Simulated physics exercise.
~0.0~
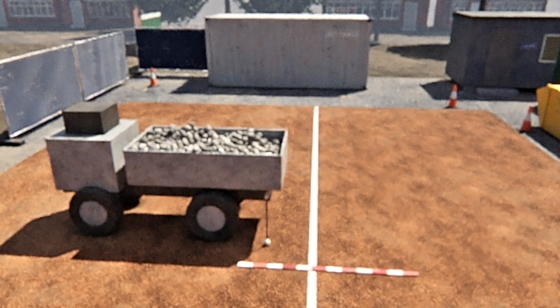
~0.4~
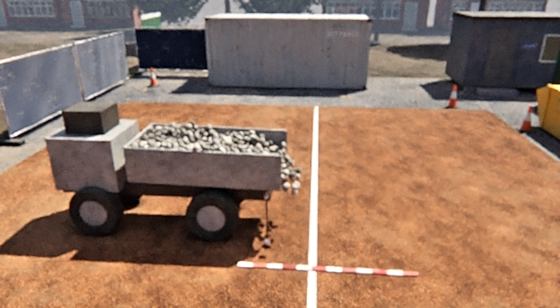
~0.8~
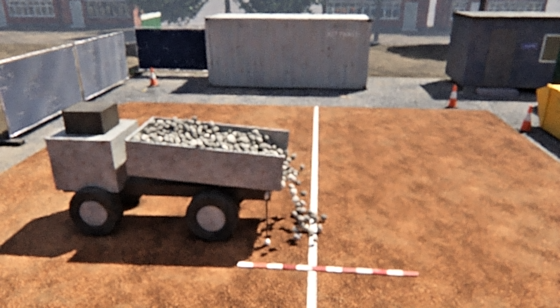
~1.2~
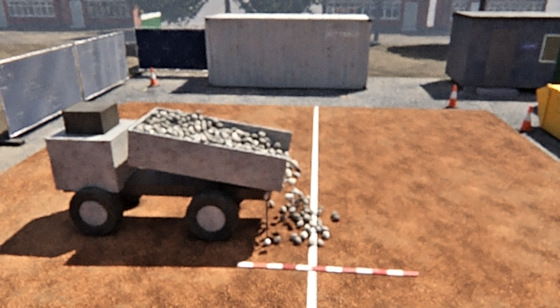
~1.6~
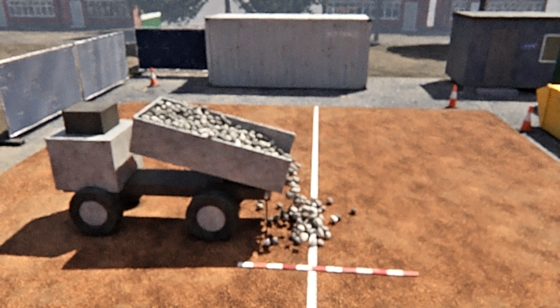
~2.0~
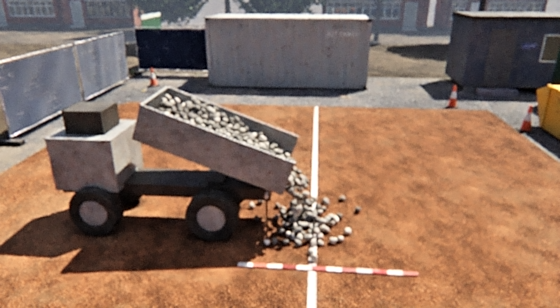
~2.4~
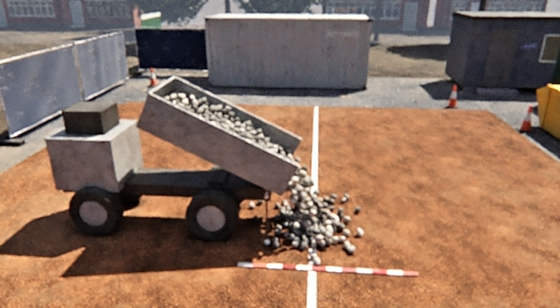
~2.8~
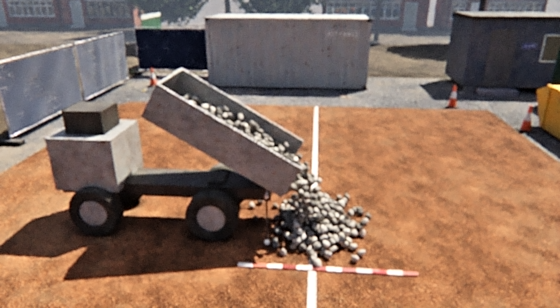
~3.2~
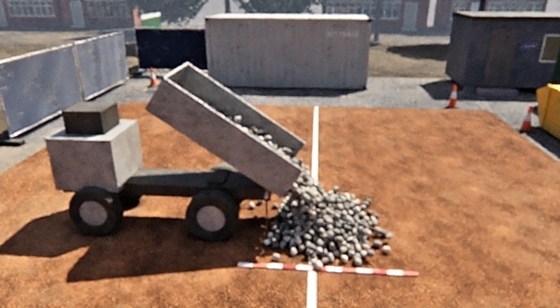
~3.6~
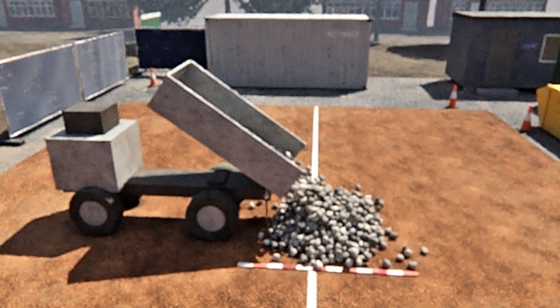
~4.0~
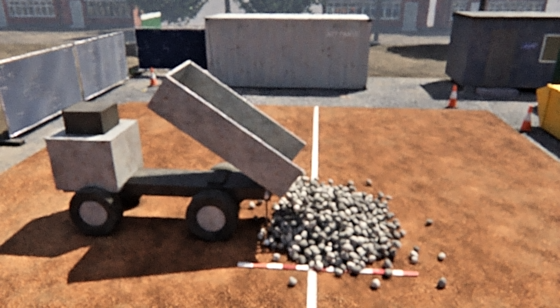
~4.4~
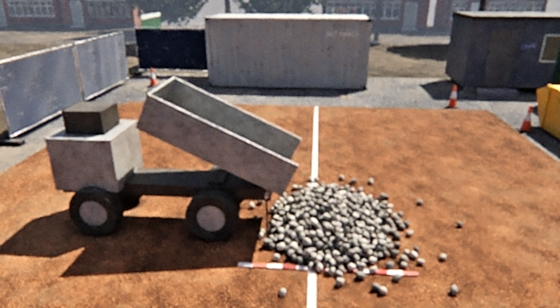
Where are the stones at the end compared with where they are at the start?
At the start the stones lie in the truck's body on the left, and at the end they are in a heap on the ground behind the truck, lower and farther right, spread across the white line.
